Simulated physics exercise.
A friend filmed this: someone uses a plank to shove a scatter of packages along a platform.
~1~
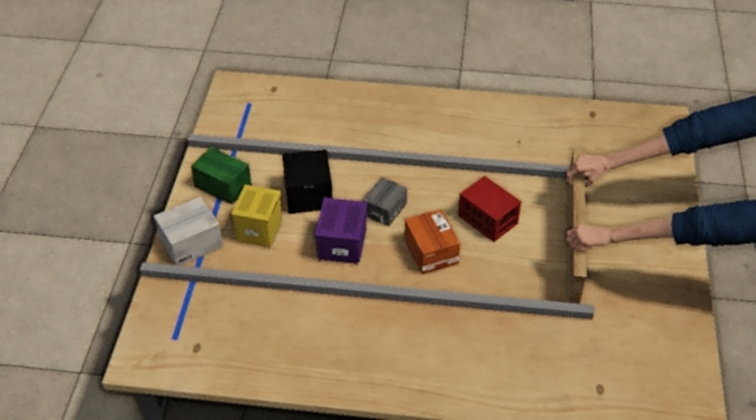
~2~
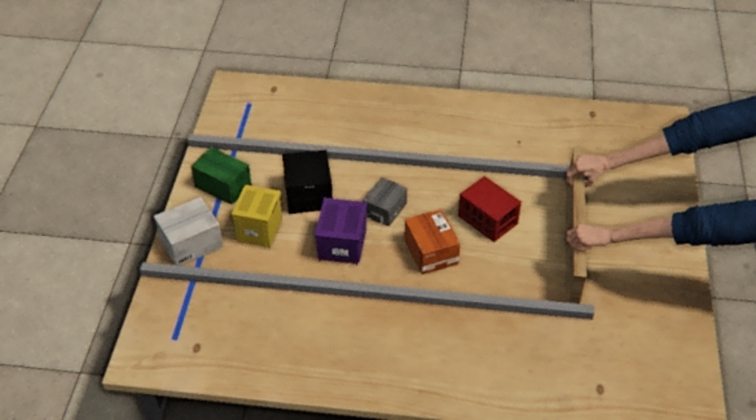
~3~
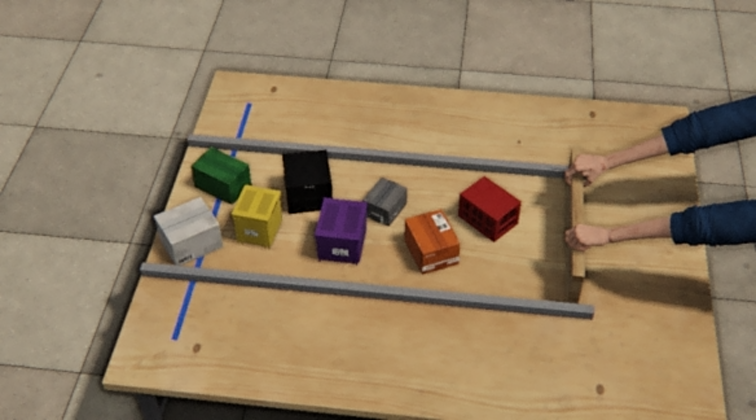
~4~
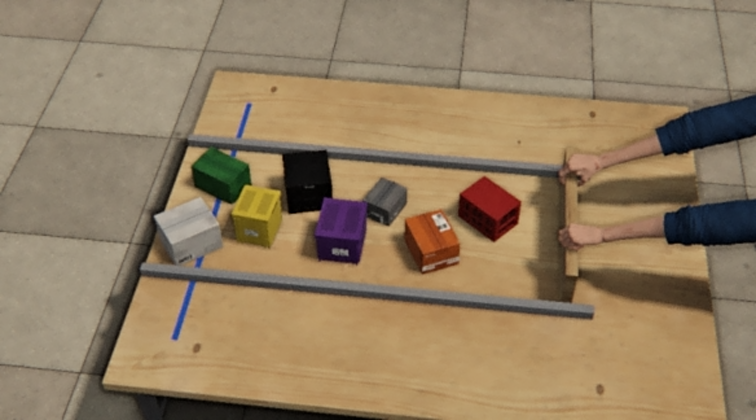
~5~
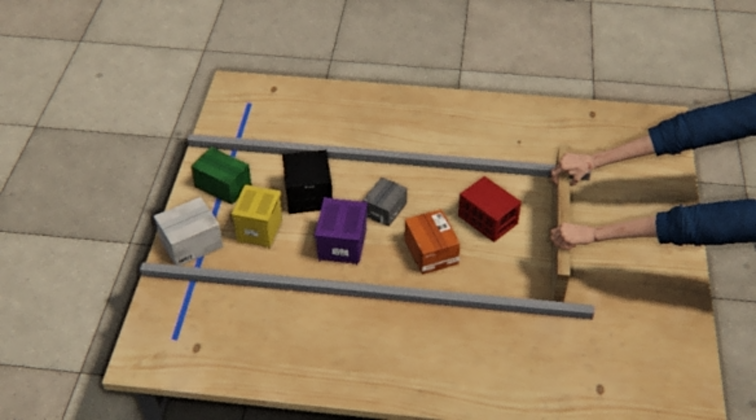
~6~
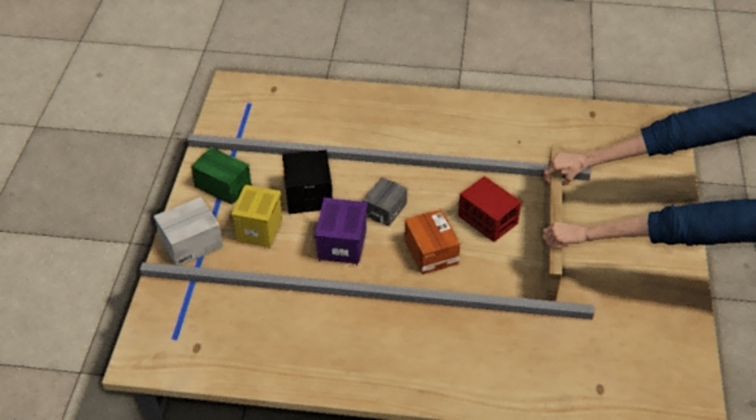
Two hands in dark blue sleeves reach in from the right and grip a wooden plank set across two grey rails on a light wooden table, seen from above at an angle over a tiled floor. Between the rails sit white, green, yellow, black, purple, grey, orange and red packages, with blue tape at the left. The hands slide the plank slightly left, touching nothing, while the packages and camera stay still.
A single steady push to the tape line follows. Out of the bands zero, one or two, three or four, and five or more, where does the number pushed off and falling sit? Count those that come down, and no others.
The tally of those that come down is above four.
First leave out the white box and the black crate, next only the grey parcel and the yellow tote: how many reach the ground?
Tally of falls: 4 for the first try, 4 for the second.
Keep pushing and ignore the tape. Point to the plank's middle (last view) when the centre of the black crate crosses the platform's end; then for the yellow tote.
I reckon its middle sits around (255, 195) and then around (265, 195).
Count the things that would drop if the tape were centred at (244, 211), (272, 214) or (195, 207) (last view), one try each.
4, 2, 6.
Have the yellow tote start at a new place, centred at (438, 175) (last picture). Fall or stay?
Started there, the object is not lost.
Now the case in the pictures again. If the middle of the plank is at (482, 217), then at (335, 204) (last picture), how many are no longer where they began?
So 1, and at the other place 8.
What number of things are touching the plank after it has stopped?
It is in contact with 2.
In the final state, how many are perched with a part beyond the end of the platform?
Overhanging: 0.
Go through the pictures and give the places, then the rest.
White box (189, 232); green box (221, 176); yellow tote (258, 217); plank (576, 225); tape (216, 209), in the first picture.
Green box (222, 176); red crate (489, 209), in the second picture.
Yellow tote (258, 217); grey parcel (385, 202), in the third picture.
White box (189, 232); black crate (308, 182), in the fourth picture.
Green box (222, 176); purple tote (342, 232), in the fifth picture.
White box (189, 232); green box (222, 176); yellow tote (258, 217); plank (553, 223); tape (216, 209), in the sixth picture.
A little later, none off yet; white box at rest near (189, 232); green box at rest near (222, 176); yellow tote at rest near (258, 217).
When it is over, the number that fall off is five or more; down, grey parcel, purple tote, black crate, yellow tote, green box and white box.
